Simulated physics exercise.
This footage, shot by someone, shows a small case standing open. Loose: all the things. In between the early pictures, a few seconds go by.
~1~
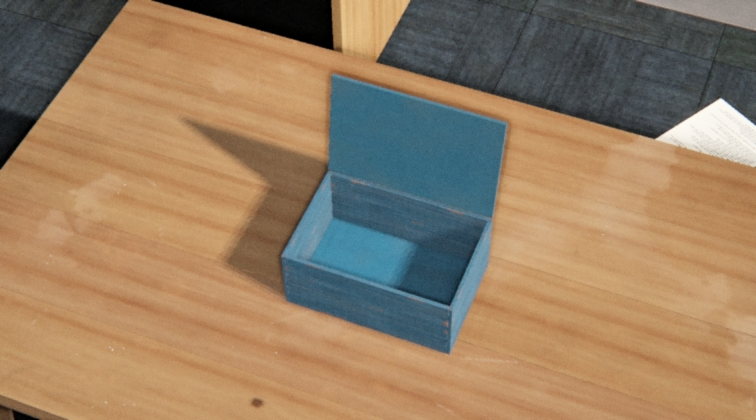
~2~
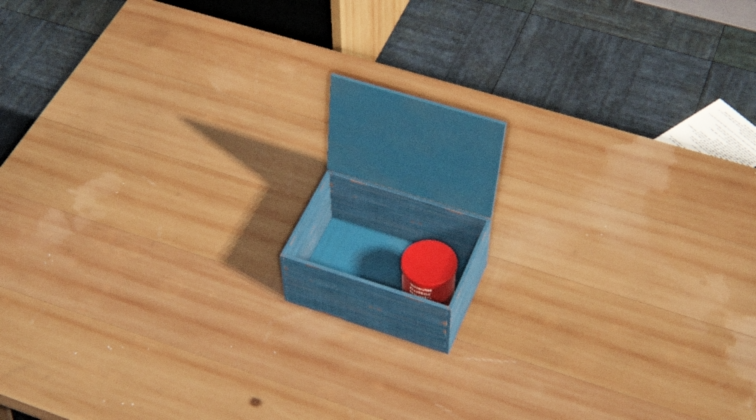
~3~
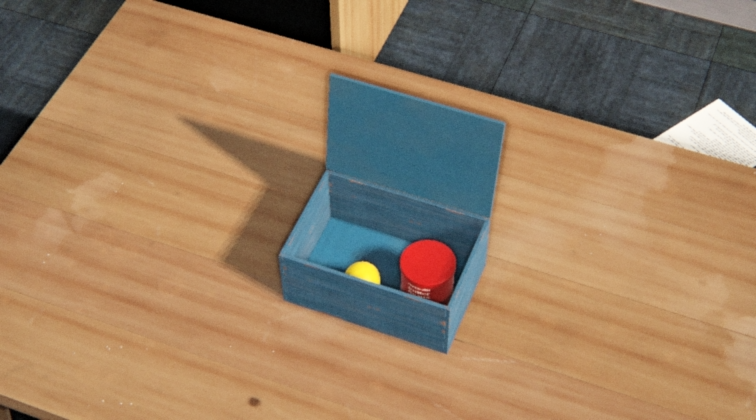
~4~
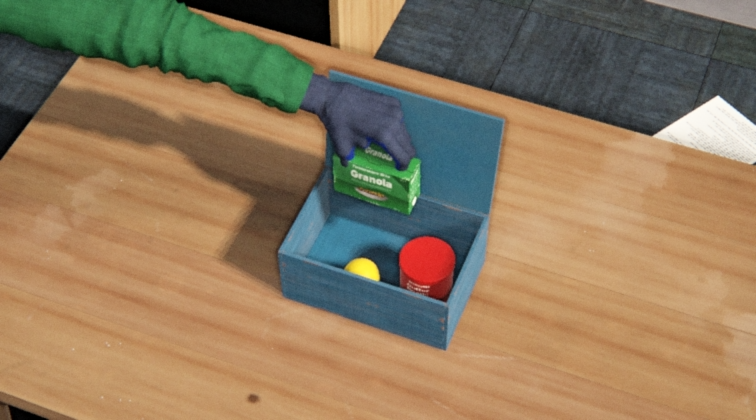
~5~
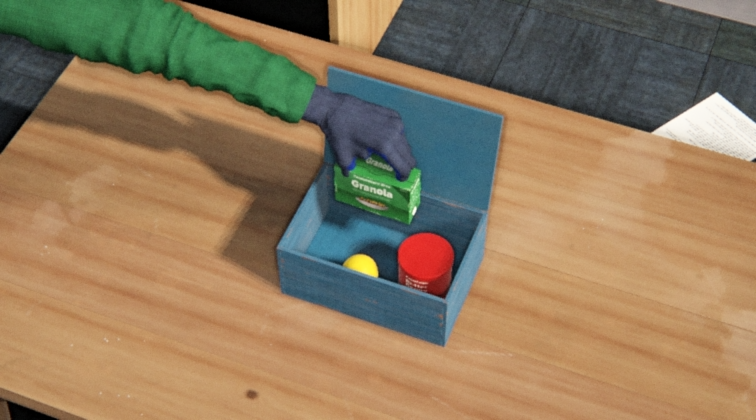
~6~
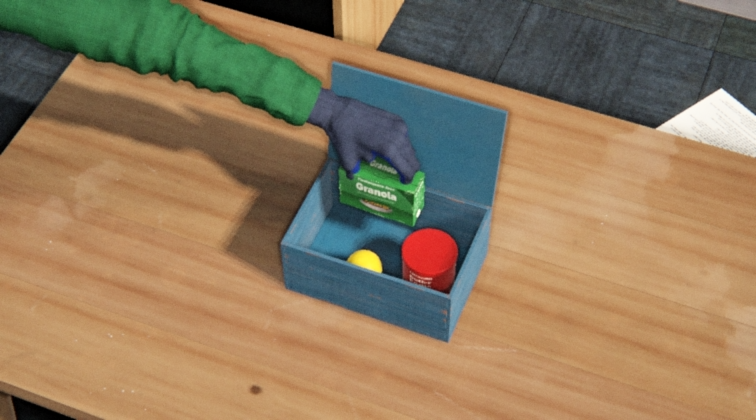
A wooden table above dark carpet is seen from a high angle, with an open blue box at its centre and white paper at the right edge. The box is empty at first, then a red can appears inside at the right, and a small yellow ball beside it. A dark-gloved hand in a green sleeve, reaching from the left, holds a green granola packet over the box, barely moving as the view shifts slightly.
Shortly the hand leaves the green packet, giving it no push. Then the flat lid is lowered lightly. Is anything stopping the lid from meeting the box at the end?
No, the lid closes.
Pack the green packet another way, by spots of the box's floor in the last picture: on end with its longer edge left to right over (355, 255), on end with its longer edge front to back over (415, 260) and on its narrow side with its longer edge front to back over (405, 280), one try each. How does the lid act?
First - not shut; second - shut down; third - not shut.
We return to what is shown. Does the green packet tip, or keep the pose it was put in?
In the end, it keeps its orientation.
Then, 0.80 s after the last picture, lid starting down; green packet slid about its own width near (382, 222).
Then, 1.50 s after the last picture, lid 65° above the rim; green packet slid about its own width near (382, 222).
Then, 1.80 s after the last picture, lid 37° above the rim; green packet slid about its own width near (382, 222).
Then, 2.00 s after the last picture, lid 14° above the rim; green packet slid about its own width near (382, 222).
At rest, lid shut; moved from the start, green packet; the other 2 in place. Seen from the same camera at the end, green packet near (382, 222).
